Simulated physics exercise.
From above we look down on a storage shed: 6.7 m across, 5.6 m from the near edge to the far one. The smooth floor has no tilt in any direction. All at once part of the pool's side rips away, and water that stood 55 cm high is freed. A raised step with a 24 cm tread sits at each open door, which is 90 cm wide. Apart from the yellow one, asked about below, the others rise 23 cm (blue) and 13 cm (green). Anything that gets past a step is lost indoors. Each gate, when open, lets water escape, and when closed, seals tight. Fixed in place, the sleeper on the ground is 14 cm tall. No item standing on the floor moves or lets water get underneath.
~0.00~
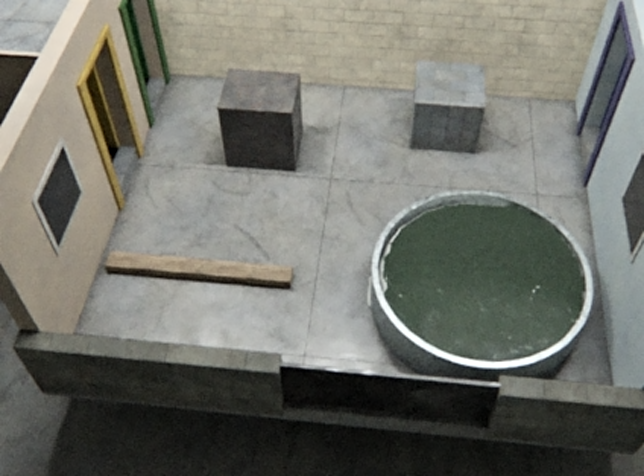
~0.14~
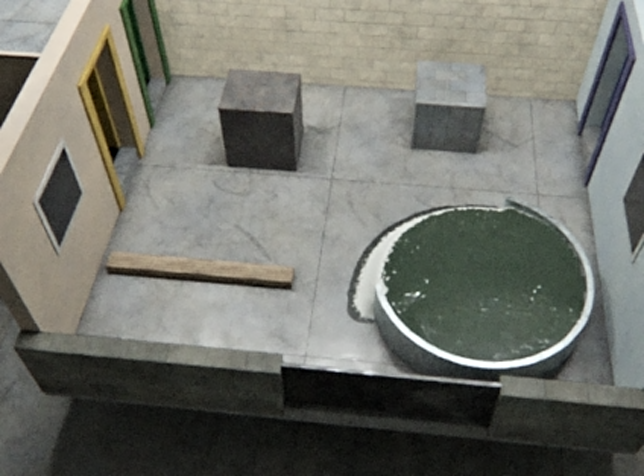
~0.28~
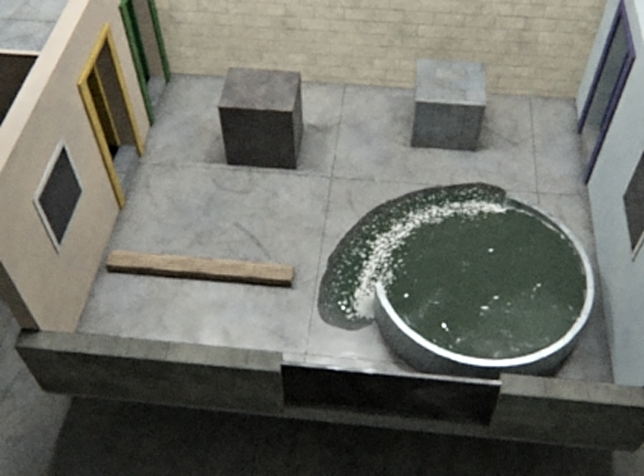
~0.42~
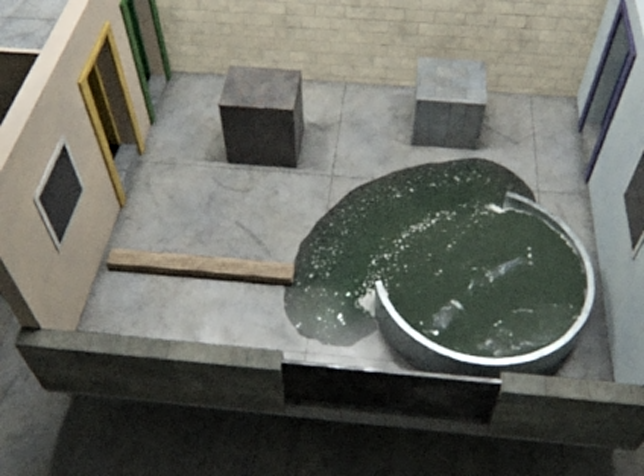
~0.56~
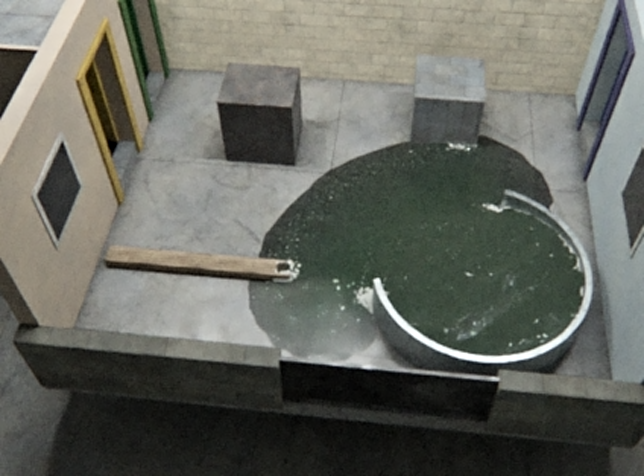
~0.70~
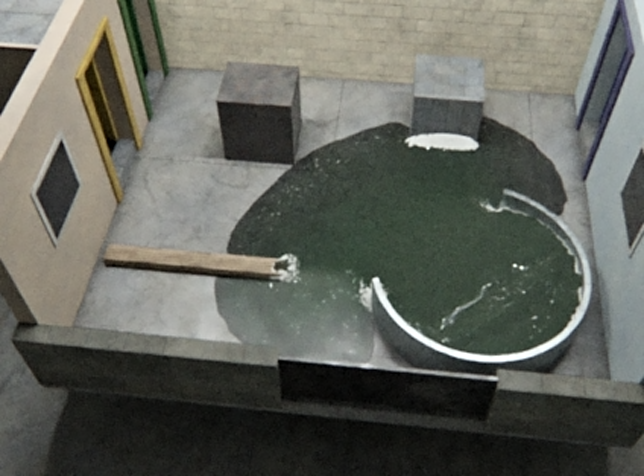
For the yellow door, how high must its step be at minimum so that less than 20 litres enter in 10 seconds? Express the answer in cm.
It must be at least about 21 cm.
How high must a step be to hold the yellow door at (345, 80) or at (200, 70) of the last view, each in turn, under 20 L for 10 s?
You'd want about 20 cm there first, then about 18 cm.
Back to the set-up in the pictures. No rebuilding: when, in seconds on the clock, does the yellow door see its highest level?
It peaks around 2.8 s.
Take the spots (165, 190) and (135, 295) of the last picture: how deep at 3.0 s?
13 and 2 cm.
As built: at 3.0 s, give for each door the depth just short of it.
Reading in centimetres: Yellow = 26, blue = 11, green = 16.
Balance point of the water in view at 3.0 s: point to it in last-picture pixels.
I'd put it close to (337, 190).
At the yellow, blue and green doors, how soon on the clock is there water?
Times: Yellow = 1.6 s, blue = 1.2 s, green = 2.2 s.
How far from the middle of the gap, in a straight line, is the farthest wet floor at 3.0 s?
It gets close to 5.2 metres out.
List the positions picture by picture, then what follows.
In the first frame, still water, 55 cm deep, in the pool at (480, 275); the yellow door at (115, 130) is dry.
In the second frame, the front is at (354, 310), 0.3 m from the gap on the far side; 0.6 m2 of floor is wet, 55 cm left at the back.
In the third frame, water pours out on the far side and has run 0.7 m, to (325, 310); about 9 cm deep outside, 55 cm at the back.
In the fourth frame, the front is at (478, 162), 1.2 m from the gap on the far side; 4.3 m2 of floor is wet, 55 cm left at the back.
In the fifth frame, the gap is on the far side, the front 1.6 m out at (489, 141); the back of the pool holds 55 cm.
In the sixth frame, water pours out on the far side and has run 2.0 m, to (244, 225); about 4 cm deep outside, 54 cm at the back; the yellow door at (114, 123), 4.2 m from the gap, is still 2.0 m from the nearest water.
After 1.4 s water covers 60 % of the floor, deepest (28 cm) near (436, 148); it has not reached the yellow door.
After 3.0 s water covers 75 % of the floor, deepest (33 cm) near (169, 67); 26 cm at the yellow door, 3 litres in over its 24 cm step.
After 10.0 s water covers 95 % of the floor, deepest (14 cm) near (582, 168); 6 cm at the yellow door, 7 litres in over its 24 cm step.
At the yellow door as built, the water arrived by 1.6 s and peaked near 27 cm at 2.8 s.
Run again over the same 10 s with other heights there, 48 litres in over 17.5 cm, 8 litres over 23.5 cm. The limit of 20 litres is kept from about 21 cm up.
